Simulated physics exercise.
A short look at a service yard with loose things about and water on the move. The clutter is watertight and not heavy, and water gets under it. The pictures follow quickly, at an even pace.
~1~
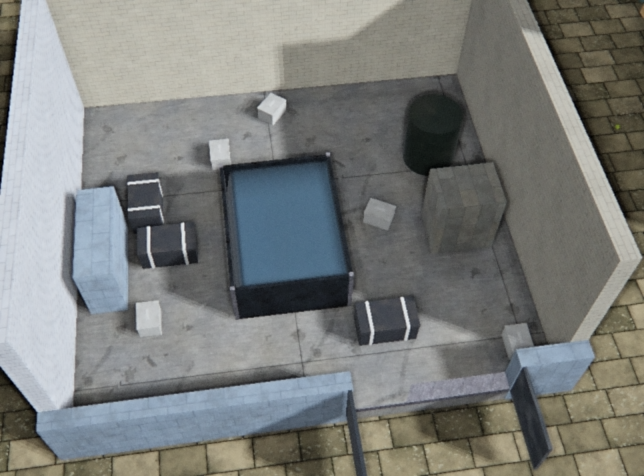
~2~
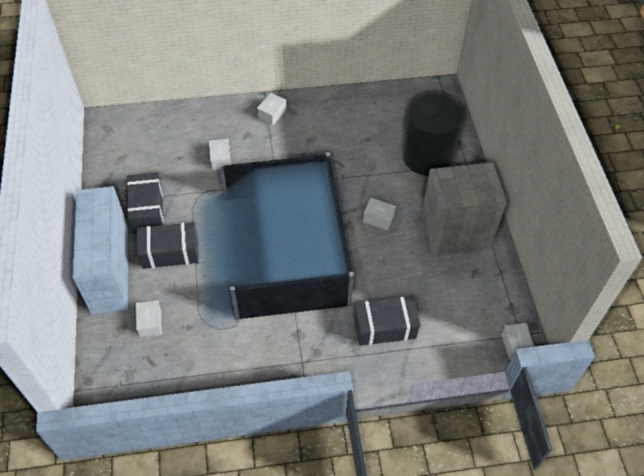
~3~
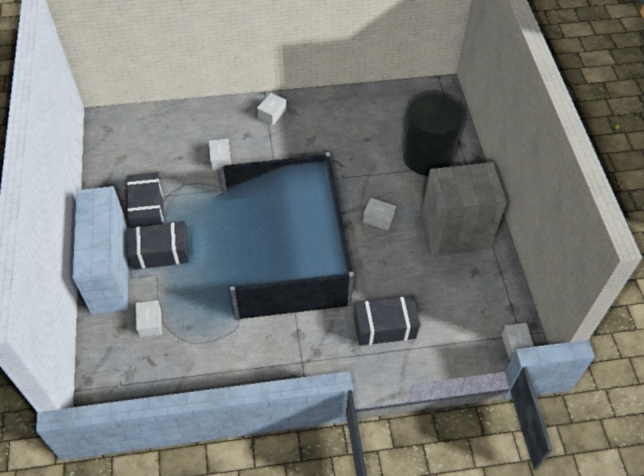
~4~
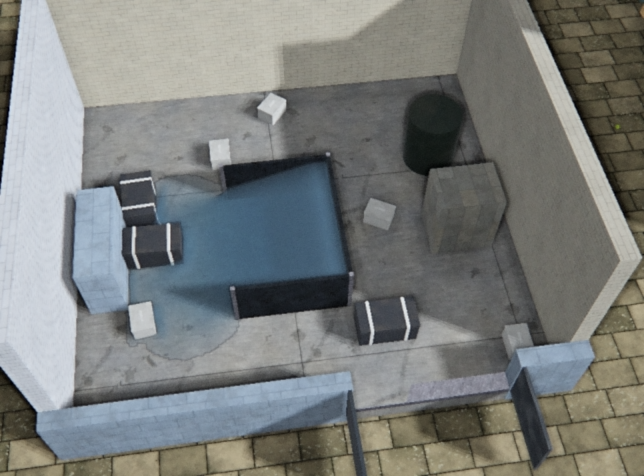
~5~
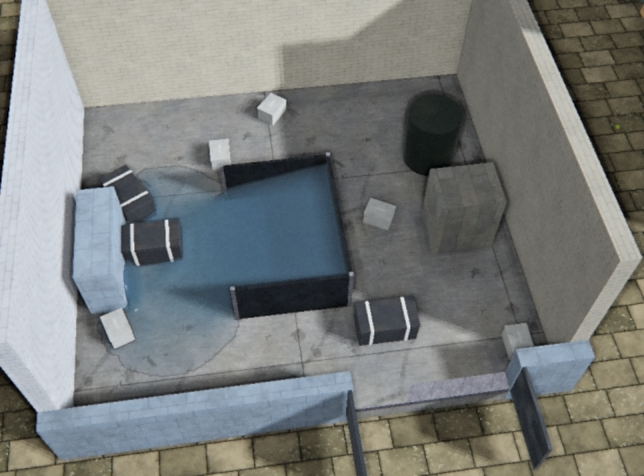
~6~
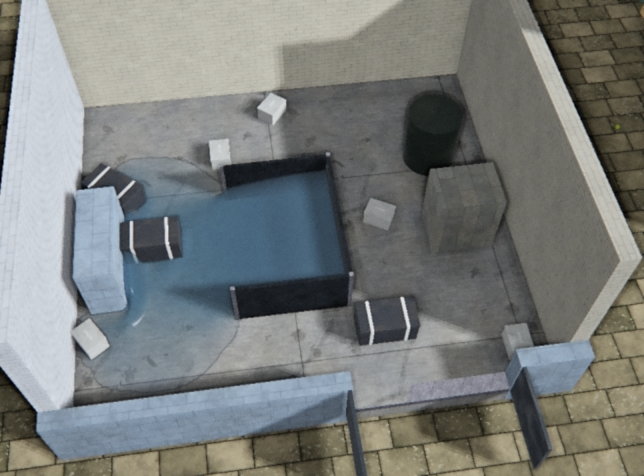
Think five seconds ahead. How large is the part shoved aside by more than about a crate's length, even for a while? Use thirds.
It is two thirds or above.
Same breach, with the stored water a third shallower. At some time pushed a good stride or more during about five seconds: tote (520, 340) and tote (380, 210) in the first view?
In turn: No, less than that.
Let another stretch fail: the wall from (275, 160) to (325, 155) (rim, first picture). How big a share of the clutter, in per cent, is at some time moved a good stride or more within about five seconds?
Near 40 in a hundred.
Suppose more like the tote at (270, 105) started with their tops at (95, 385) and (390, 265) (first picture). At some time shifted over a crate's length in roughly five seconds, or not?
In that order: Pushed that far, less than that.
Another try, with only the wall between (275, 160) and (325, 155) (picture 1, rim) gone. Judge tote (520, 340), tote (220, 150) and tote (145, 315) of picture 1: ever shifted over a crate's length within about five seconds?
In turn: Moved that far, short of that, no.
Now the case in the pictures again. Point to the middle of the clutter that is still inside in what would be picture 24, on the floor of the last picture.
Roughly at (297, 211).
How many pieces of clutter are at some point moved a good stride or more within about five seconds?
That makes 6.
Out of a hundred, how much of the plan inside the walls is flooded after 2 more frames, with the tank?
I make it 30 per cent.
A moment on, 2 of 8 are well off their spots; 3 afloat.
Next, 3 of 8 are well off their spots; 3 afloat.
Later, 5 of 8 are well off their spots; 3 afloat.
In the end, 6 of 8 are well off their spots, and 6 have been at some point; 4 afloat.
